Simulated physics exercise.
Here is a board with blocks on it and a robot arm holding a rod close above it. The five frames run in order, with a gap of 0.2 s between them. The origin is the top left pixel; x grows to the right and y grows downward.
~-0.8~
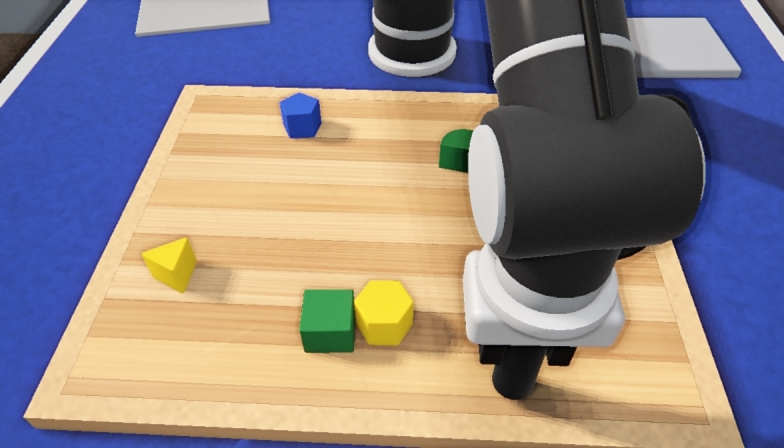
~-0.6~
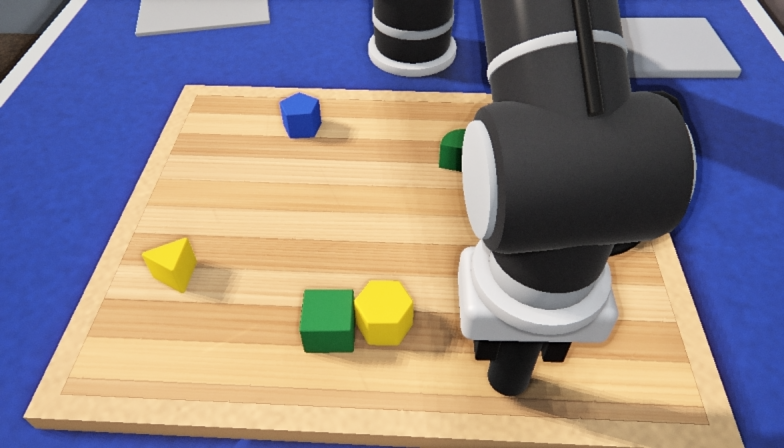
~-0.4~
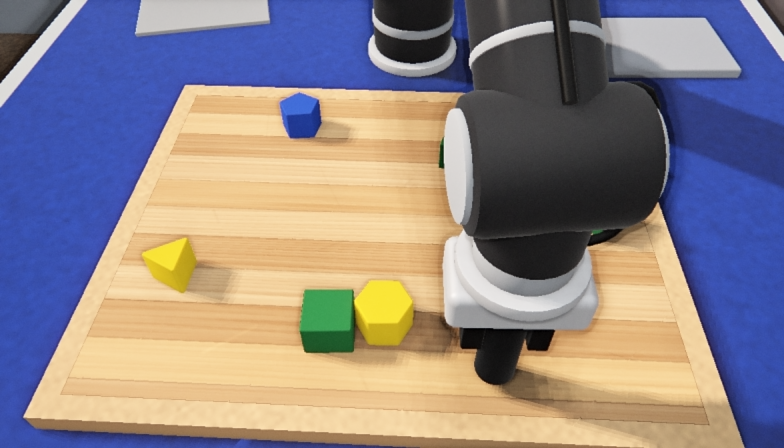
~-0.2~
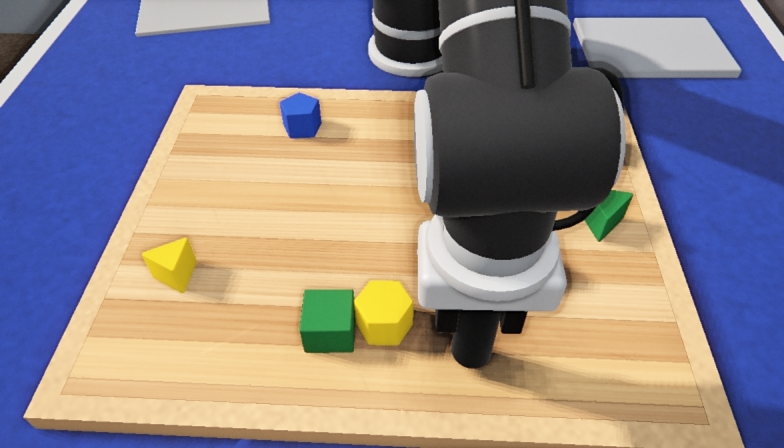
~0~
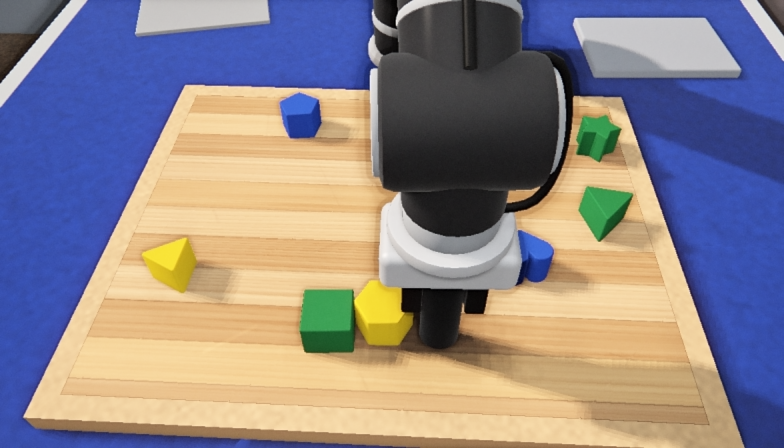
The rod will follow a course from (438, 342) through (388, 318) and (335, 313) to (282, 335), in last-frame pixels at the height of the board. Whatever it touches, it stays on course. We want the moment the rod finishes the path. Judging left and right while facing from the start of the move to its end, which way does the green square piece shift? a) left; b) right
I choose a.
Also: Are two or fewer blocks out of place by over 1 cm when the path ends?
Yes, that is how it ends up.
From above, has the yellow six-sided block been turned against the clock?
No - that is not the case.
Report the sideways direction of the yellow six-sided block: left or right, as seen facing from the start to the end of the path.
The shift is to the right of that direction.
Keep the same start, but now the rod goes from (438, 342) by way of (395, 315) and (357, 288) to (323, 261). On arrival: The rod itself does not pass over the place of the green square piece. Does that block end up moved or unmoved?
From what I can tell, it won't keep its place.
On the path given first. One third of the way, rod at (386, 308); green square piece at (300, 308), turned 40° anticlockwise; yellow six-sided block at (344, 283).
Two thirds of the way, rod at (332, 304); green square piece at (263, 318), turned 65° anticlockwise; yellow six-sided block at (291, 276).
At the end, rod at (280, 326); green square piece at (223, 332), turned 60° anticlockwise; yellow six-sided block at (272, 274), turned 25° clockwise.
